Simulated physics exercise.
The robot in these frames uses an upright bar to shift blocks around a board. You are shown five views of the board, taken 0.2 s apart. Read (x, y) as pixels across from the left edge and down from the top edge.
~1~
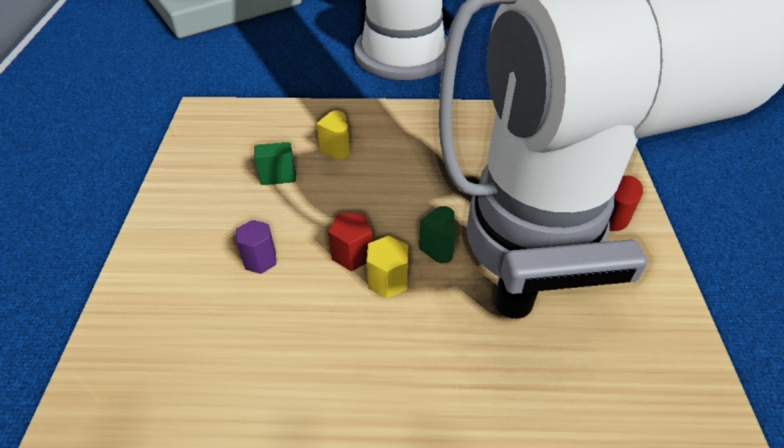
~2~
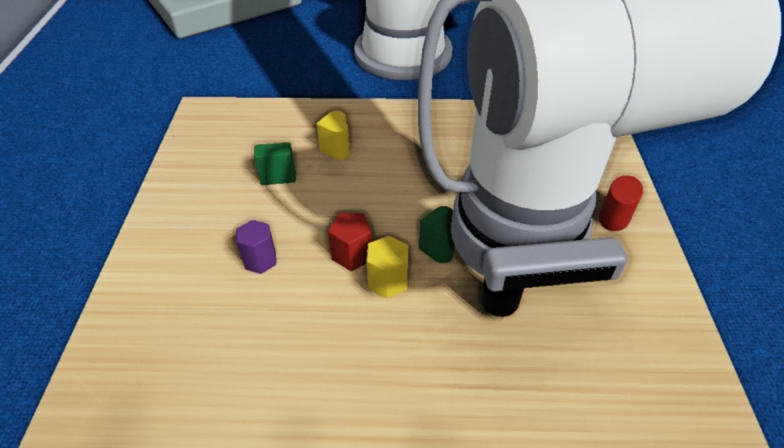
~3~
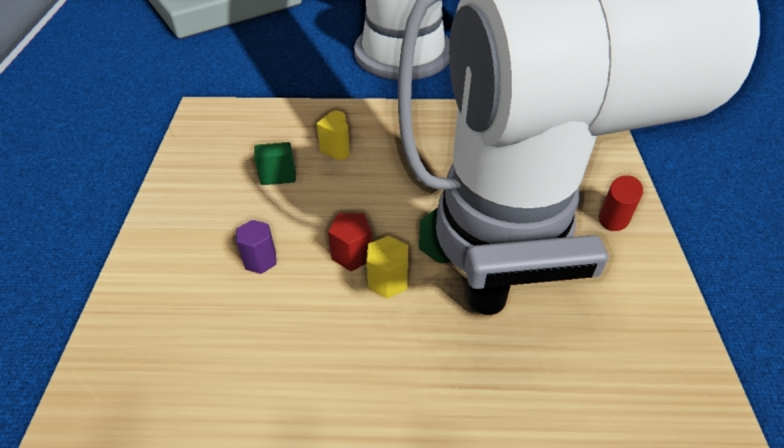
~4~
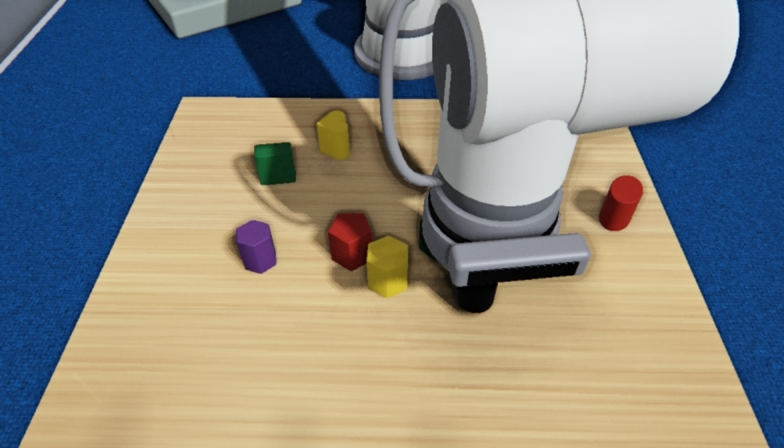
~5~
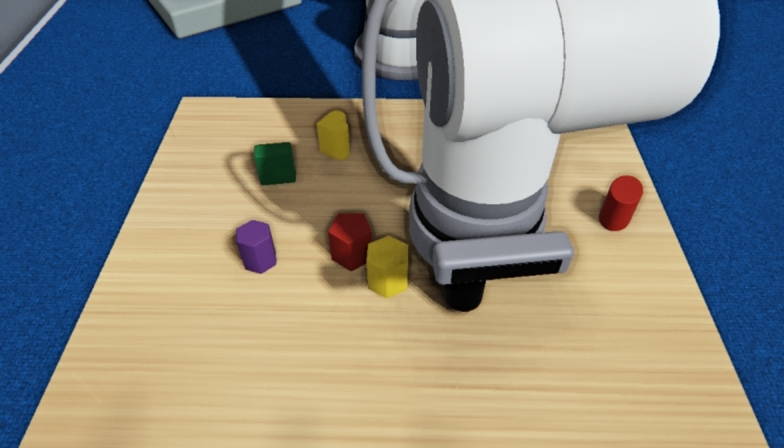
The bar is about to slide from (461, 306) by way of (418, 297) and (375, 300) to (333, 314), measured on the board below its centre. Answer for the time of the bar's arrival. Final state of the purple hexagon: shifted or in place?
Here's my answer: The purple hexagon remains in position.
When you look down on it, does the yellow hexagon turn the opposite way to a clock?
In short: No.
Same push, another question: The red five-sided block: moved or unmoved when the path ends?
It is moved off its spot.
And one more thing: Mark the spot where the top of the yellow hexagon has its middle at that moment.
I'd place it at (345, 247), taking the centre of its top.
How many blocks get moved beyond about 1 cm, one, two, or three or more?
That's two.
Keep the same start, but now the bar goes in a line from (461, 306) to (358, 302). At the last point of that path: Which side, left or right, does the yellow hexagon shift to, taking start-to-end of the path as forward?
The right.
What follows on the original path. One third of the way, bar (418, 289); yellow hexagon (383, 251).
Two thirds of the way, bar (374, 291); red five-sided block (342, 217); yellow hexagon (355, 245), turned 55° clockwise.
At the end, bar (332, 305); purple hexagon still; red five-sided block (341, 216); yellow hexagon (345, 247), turned 80° clockwise.
